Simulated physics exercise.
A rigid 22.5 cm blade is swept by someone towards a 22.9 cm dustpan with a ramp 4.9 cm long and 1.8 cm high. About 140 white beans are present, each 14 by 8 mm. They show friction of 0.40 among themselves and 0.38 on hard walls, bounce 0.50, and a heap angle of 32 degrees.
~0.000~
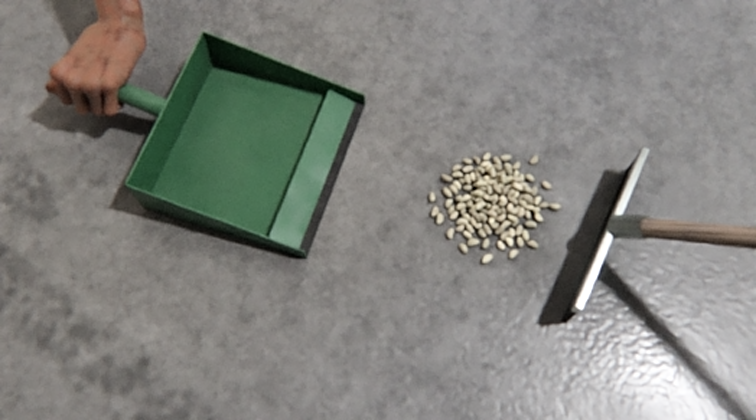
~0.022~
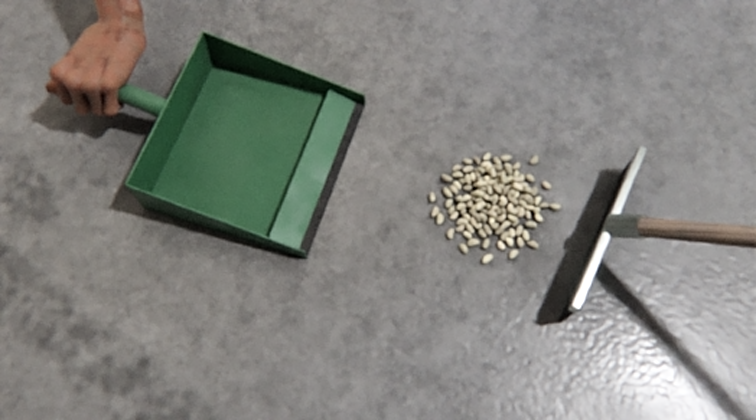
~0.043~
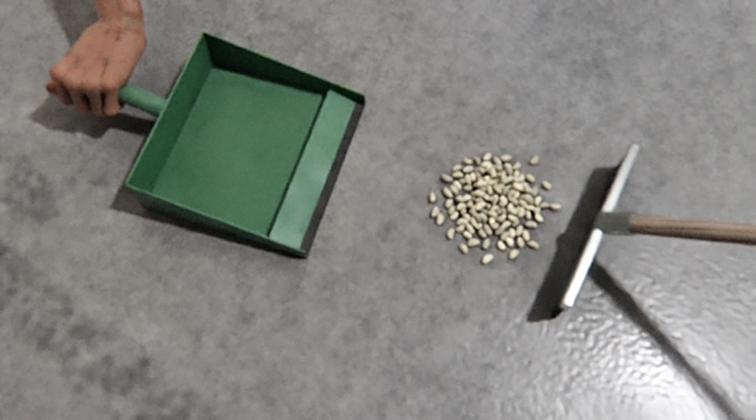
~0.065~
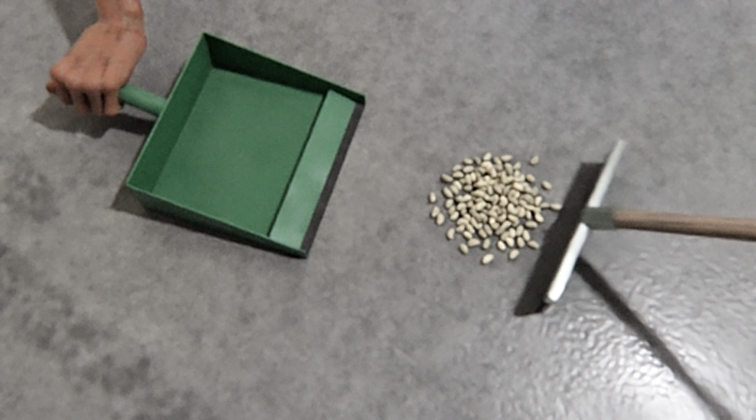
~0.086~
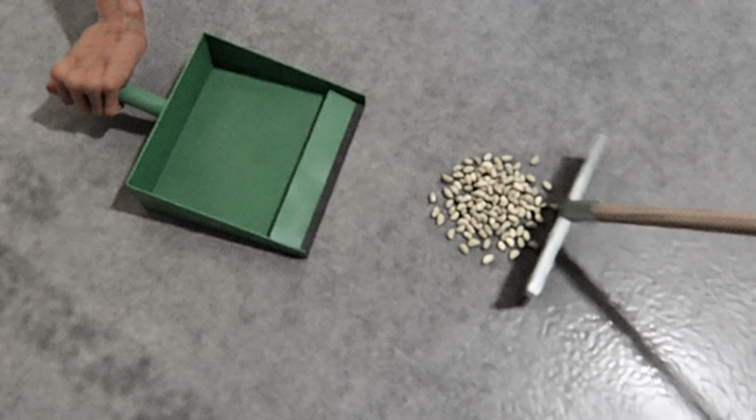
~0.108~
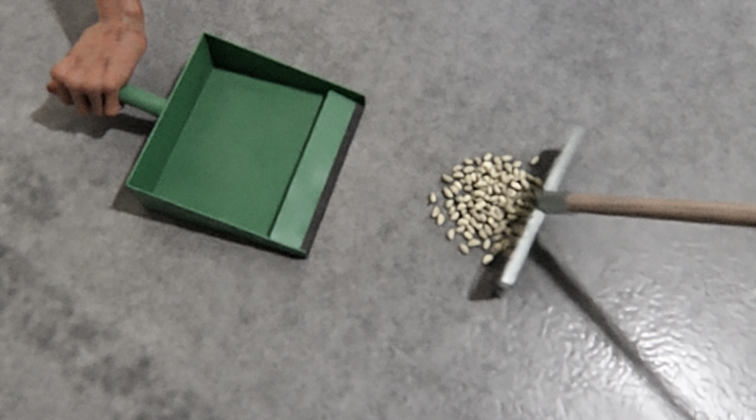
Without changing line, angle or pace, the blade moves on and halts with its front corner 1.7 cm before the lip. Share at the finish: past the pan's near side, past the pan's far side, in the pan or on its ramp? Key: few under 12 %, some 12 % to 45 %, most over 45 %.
Near side = few, far side = some, pan = most.
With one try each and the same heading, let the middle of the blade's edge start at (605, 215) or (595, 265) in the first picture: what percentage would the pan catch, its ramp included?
Some 55 and 55 per cent.
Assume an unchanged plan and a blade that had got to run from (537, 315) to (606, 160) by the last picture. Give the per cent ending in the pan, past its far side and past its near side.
Per cent by place - pan 10, far side 0, near side 5.
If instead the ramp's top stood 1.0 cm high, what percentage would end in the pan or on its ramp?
Estimated share: Around 65 in a hundred.
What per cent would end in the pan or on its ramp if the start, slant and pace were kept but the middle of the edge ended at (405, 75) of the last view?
That comes to near 35 percent.
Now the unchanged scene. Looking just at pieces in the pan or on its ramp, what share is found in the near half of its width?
Share: Approx. 30 %.
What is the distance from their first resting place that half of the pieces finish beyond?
Some 28 cm.
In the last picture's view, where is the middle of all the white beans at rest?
Centre at rest, approx.: (291, 125) px.
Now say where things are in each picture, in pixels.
In the first frame, blade from (577, 308) to (642, 155), moved 0.0 cm, 0 of the pieces shifted so far; middle of the pieces at (495, 200); pan at (244, 150).
In the second frame, blade from (574, 307) to (639, 154), moved 0.4 cm, 0 of the pieces shifted so far; middle of the pieces at (495, 200).
In the third frame, blade from (565, 304) to (631, 151), moved 1.4 cm, 0 of the pieces shifted so far; middle of the pieces at (495, 201).
In the fourth frame, blade from (550, 299) to (617, 147), moved 3.1 cm, 0 of the pieces shifted so far; middle of the pieces at (495, 201).
In the fifth frame, blade from (530, 292) to (599, 141), moved 5.5 cm, 0 of the pieces shifted so far; middle of the pieces at (495, 201).
In the sixth frame, blade from (504, 282) to (575, 133), moved 8.6 cm, 37 of the pieces shifted so far; middle of the pieces at (495, 201); pan at (244, 151). Its pace works out near 1.48 m/s, heading 3 degrees away from the viewer's side.
Then, at 0.20 s, middle of the blade 12 cm from the lip; 0 % over the lip, far side 10 %, near side 0 %.
After 0.26 s, middle of the blade 5 cm from the lip; 0 % over the lip, far side 20 %, near side 0 %.
After 0.45 s, middle of the blade 4 cm from the lip; 65 % over the lip, far side 25 %, near side 0 %.
By 2.4 s all is still; near side 0 %, far side 25 %, pan 50 %, in front of the lip or behind the blade 25 %.
